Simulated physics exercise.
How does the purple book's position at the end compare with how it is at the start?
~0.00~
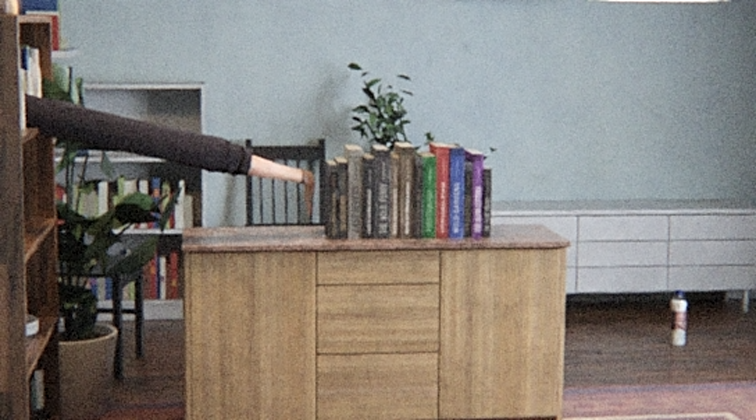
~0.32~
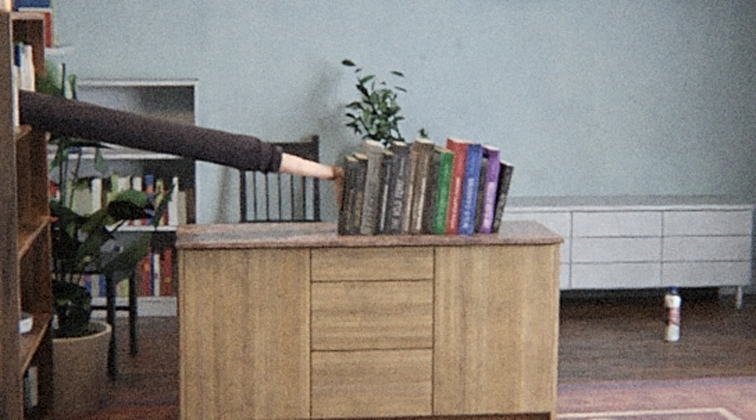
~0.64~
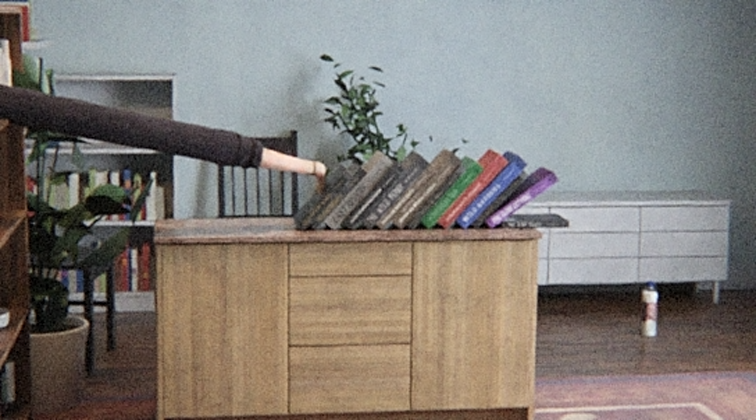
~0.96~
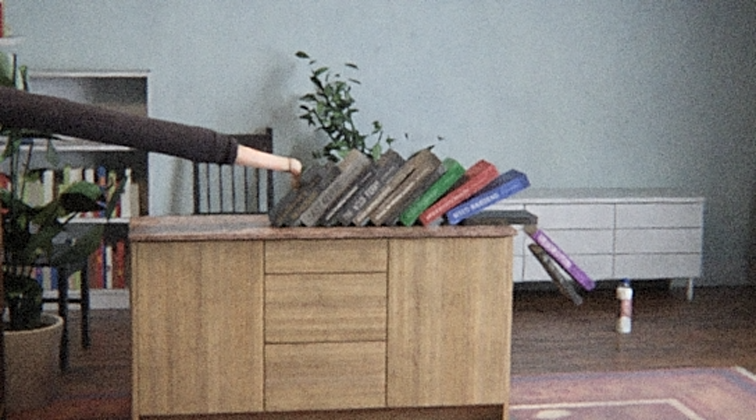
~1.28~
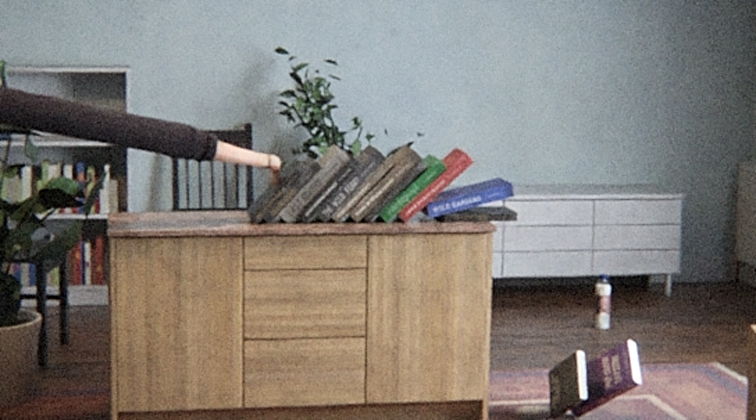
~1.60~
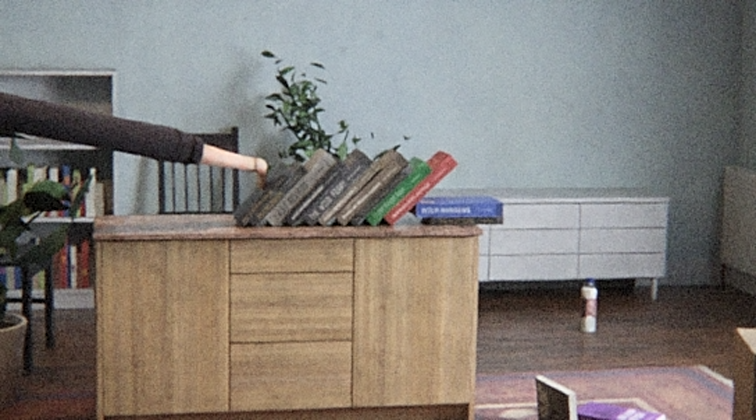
At the start the purple book stands upright near the right end of the row on the cabinet. At the end it lies on its side on the floor.
